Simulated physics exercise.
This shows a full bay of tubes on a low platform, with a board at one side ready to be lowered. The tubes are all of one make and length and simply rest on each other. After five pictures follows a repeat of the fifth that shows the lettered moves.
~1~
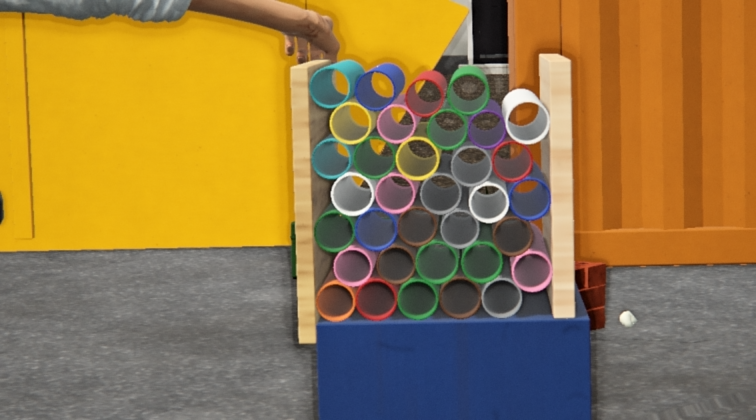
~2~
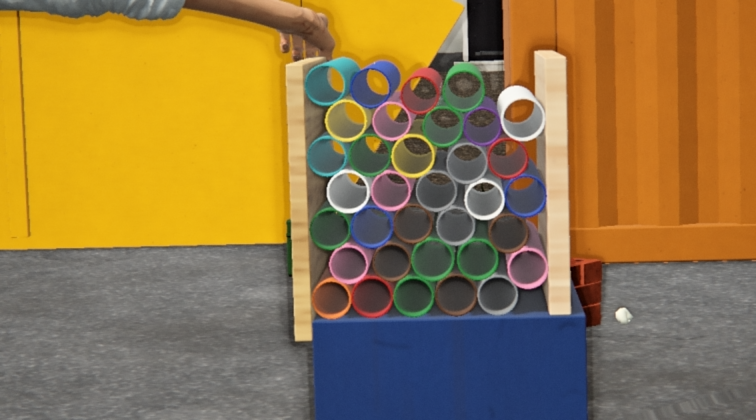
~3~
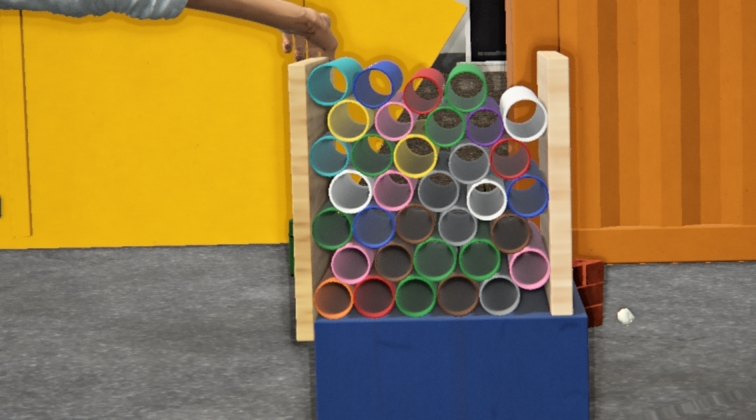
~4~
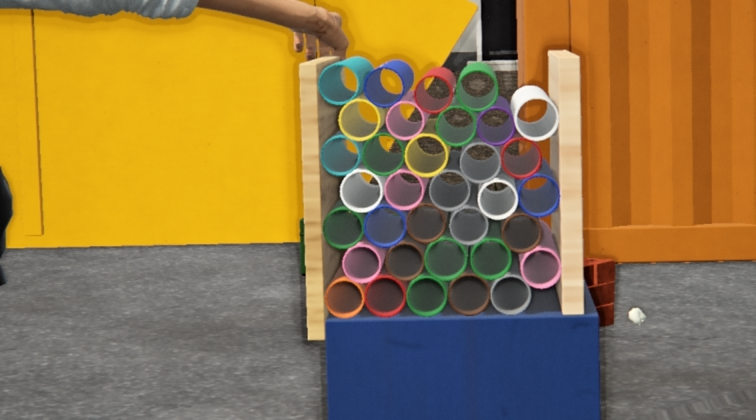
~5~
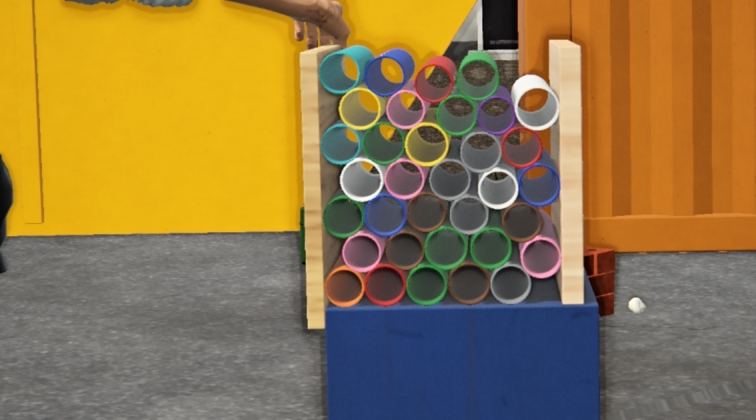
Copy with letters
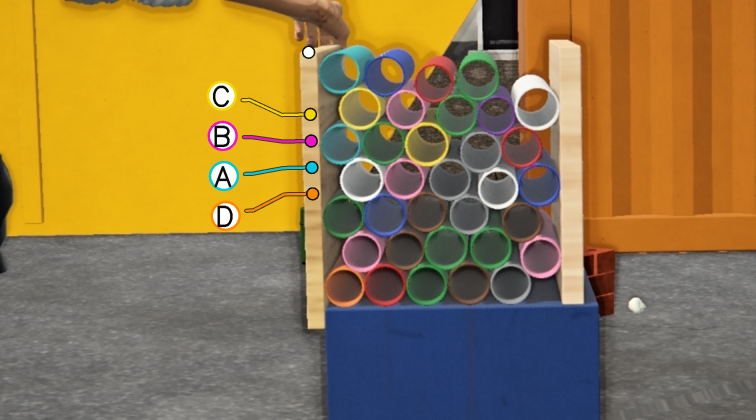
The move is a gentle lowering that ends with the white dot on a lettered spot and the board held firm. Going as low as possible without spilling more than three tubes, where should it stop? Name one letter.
Stop at A.
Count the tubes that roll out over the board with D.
The count is four.
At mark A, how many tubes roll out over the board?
With A, one.
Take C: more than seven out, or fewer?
At C, fewer than seven.
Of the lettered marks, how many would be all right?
Three of the four.
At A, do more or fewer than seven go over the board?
It loses fewer than seven.
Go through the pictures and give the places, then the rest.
A grey tube (472, 167); a yellow tube (351, 123); a green tube (469, 94), in the first picture.
A green tube (464, 91); side board (315, 187), in the second picture.
An orange tube (334, 299); a pink tube (351, 265), in the third picture.
A green tube (343, 229); a blue tube (539, 196), in the fourth picture.
A grey tube (481, 153); a yellow tube (360, 109); a green tube (478, 80), in the fifth picture.
On the marked copy, A at (312, 167); B at (311, 141); C at (311, 114); D at (313, 194); the white dot at (309, 52).
Following A. Soon after the start, top of the board (320, 107).
Later, top of the board (321, 167).
In the end, top of the board (321, 167), one out over the board.
As for the rest, B one out over the board; C none out over the board; D four out over the board.
